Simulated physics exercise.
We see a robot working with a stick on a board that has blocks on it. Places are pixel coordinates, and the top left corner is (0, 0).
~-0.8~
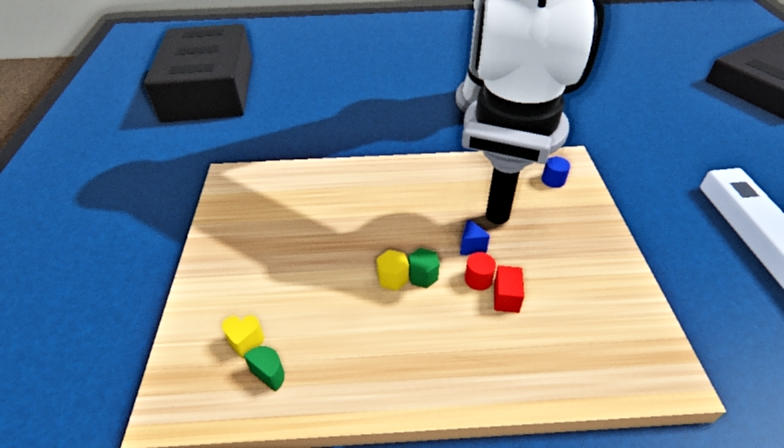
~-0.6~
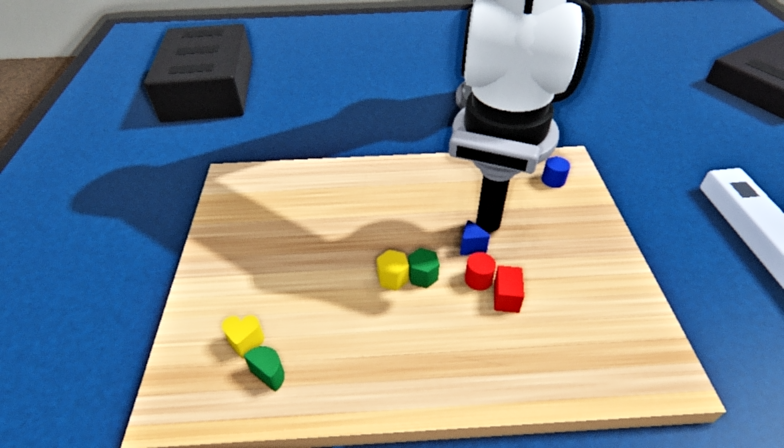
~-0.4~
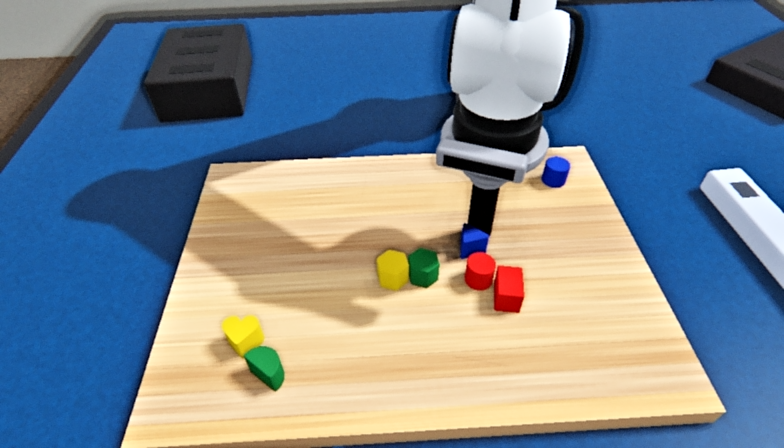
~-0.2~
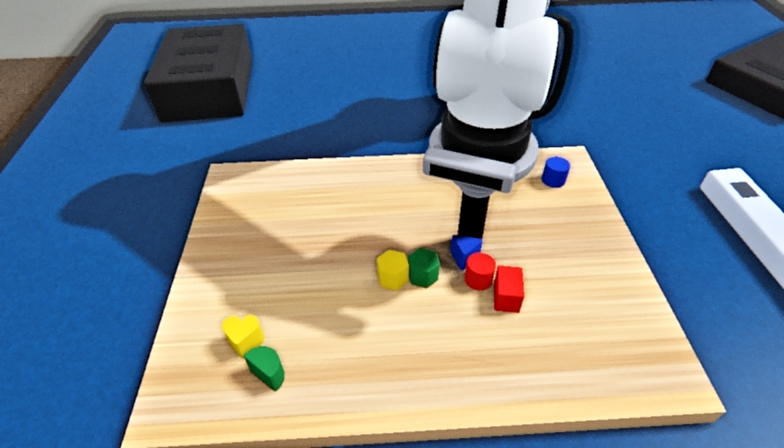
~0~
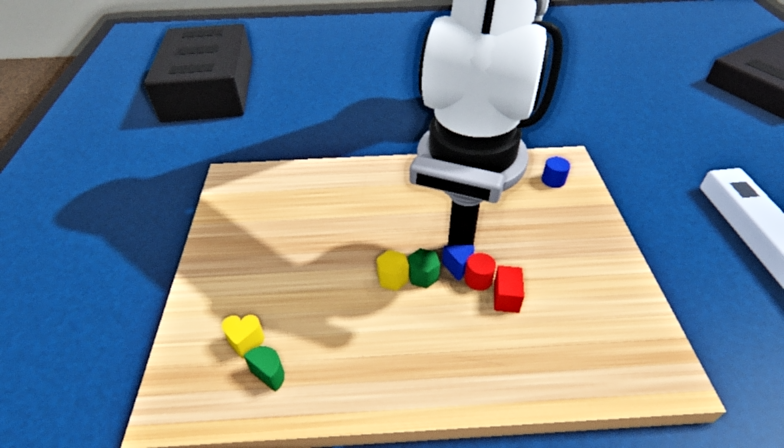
To begin with, a robot arm holds a black stick just behind a blue triangle on a wooden board scattered with coloured blocks. The stick moves toward the viewer and slightly left, pushing the triangle a short way into the gap between the green six-sided block and the red cylinder.
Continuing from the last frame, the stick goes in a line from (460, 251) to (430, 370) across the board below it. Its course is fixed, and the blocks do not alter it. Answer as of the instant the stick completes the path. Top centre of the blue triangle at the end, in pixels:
My estimate: (424, 379).
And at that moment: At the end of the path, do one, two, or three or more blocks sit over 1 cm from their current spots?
I'd put the number at two.
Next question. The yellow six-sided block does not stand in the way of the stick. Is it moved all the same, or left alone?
At the moment the path ends, the yellow six-sided block still stands where it did.
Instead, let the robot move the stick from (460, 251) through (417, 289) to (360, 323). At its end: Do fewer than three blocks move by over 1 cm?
No, that is not what happens.
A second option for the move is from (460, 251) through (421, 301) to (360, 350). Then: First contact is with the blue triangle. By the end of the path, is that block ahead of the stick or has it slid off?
As far as I can tell, the blue triangle has dropped away to the side or behind.
On the path given first. One third of the way, stick at (451, 282); green six-sided block at (421, 262), turned 15° clockwise; blue triangle at (446, 288), turned 25° clockwise; red cylinder at (484, 274).
Two thirds of the way, stick at (442, 321); green six-sided block at (421, 262), turned 15° clockwise; blue triangle at (437, 330), turned 20° clockwise; red cylinder at (484, 274).
At the end, stick at (431, 366); yellow six-sided block still; green six-sided block at (421, 262), turned 15° clockwise; blue triangle at (424, 379), turned 20° clockwise; red cylinder at (484, 274); red rectangular block still.
